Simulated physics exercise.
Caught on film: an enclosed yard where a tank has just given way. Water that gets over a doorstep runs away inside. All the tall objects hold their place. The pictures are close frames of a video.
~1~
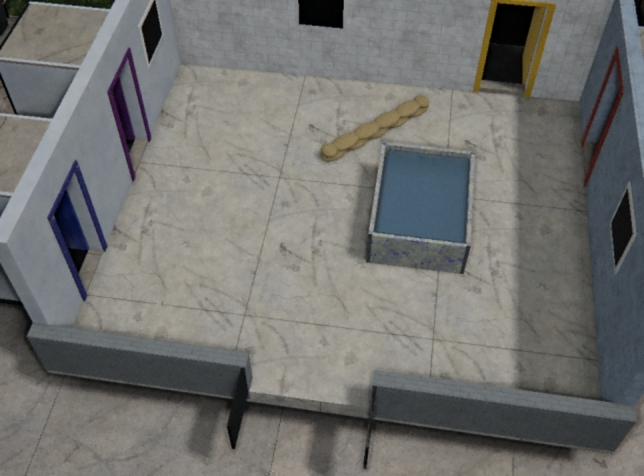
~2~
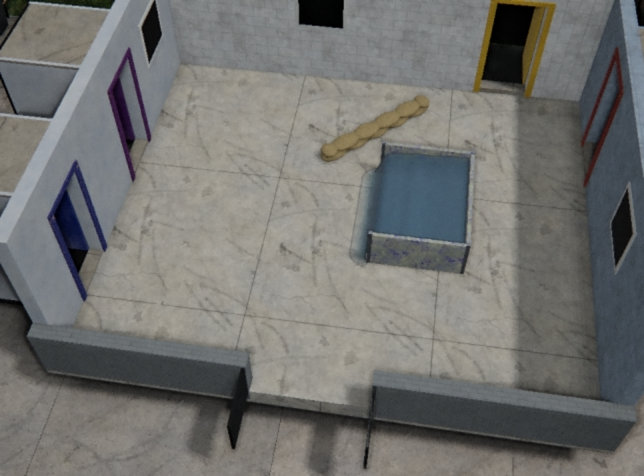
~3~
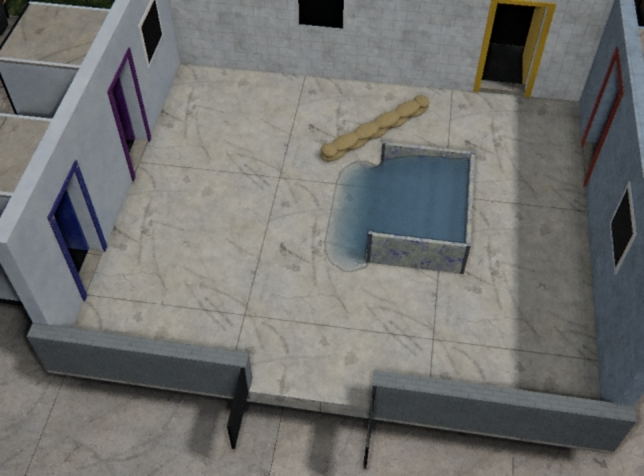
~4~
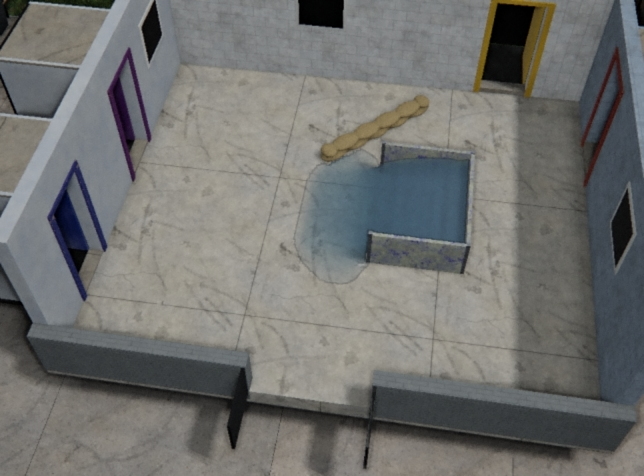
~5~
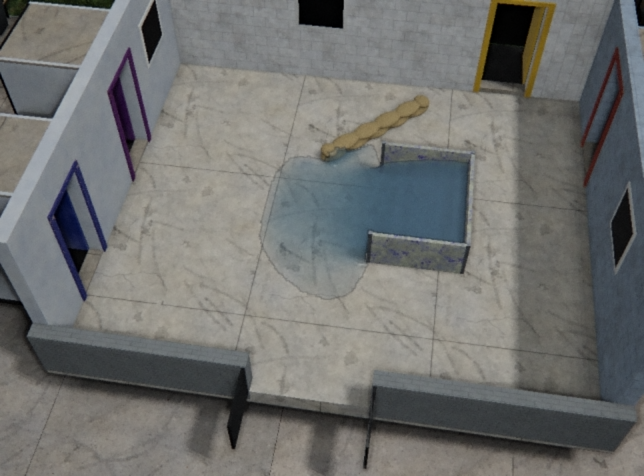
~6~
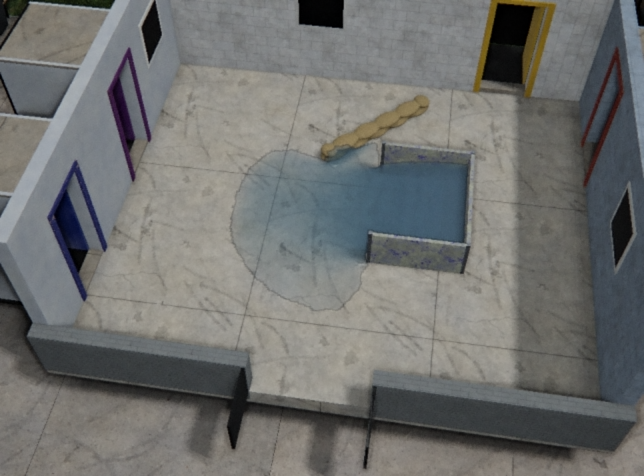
The footage shows a walled yard with coloured doorways, where the left side of a rectangular tank gives way and blue water pours out, spreading leftward across the pale floor in a widening rounded pool past a twisted tan barrier.
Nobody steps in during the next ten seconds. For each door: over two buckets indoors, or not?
In the end: The purple door lets in a lot; the yellow door admits no more than that; the blue door lets in a lot; the red door admits no more than that.
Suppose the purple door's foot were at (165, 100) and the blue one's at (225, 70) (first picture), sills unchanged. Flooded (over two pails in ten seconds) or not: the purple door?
One by one: The purple one takes more.
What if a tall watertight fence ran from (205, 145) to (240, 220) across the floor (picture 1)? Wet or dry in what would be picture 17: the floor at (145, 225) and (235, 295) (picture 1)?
In that order: Wet, wet.
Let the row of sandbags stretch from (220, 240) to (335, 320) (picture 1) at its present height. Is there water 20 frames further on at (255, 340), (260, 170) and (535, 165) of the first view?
As listed: No water, under water, no water.
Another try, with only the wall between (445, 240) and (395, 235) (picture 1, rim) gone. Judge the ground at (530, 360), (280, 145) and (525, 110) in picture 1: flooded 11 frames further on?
As listed: Awash, dry, no water.
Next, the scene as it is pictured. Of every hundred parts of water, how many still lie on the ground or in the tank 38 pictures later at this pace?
Roughly 82 per cent.
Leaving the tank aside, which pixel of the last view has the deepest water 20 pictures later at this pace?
Close to (64, 351).
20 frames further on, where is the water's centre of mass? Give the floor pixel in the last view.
I would point to (232, 211).
A moment on, water covers 30 % of the floor; the purple door wet at the sill, nothing in, the yellow door not reached, the blue door not reached, the red door not reached.
Next, water covers 40 % of the floor; the purple door over two buckets in, the yellow door not reached, the blue door under two buckets in, the red door not reached.
Then, water covers 45 % of the floor; the purple door far over two buckets in, the yellow door not reached, the blue door over two buckets in, the red door not reached.
Later, water covers 55 % of the floor; the purple door far over two buckets in, the yellow door wet at the sill, nothing in, the blue door far over two buckets in, the red door not reached.
In the end, water covers 75 % of the floor; the purple door far over two buckets in, the yellow door wet at the sill, nothing in, the blue door far over two buckets in, the red door not reached.
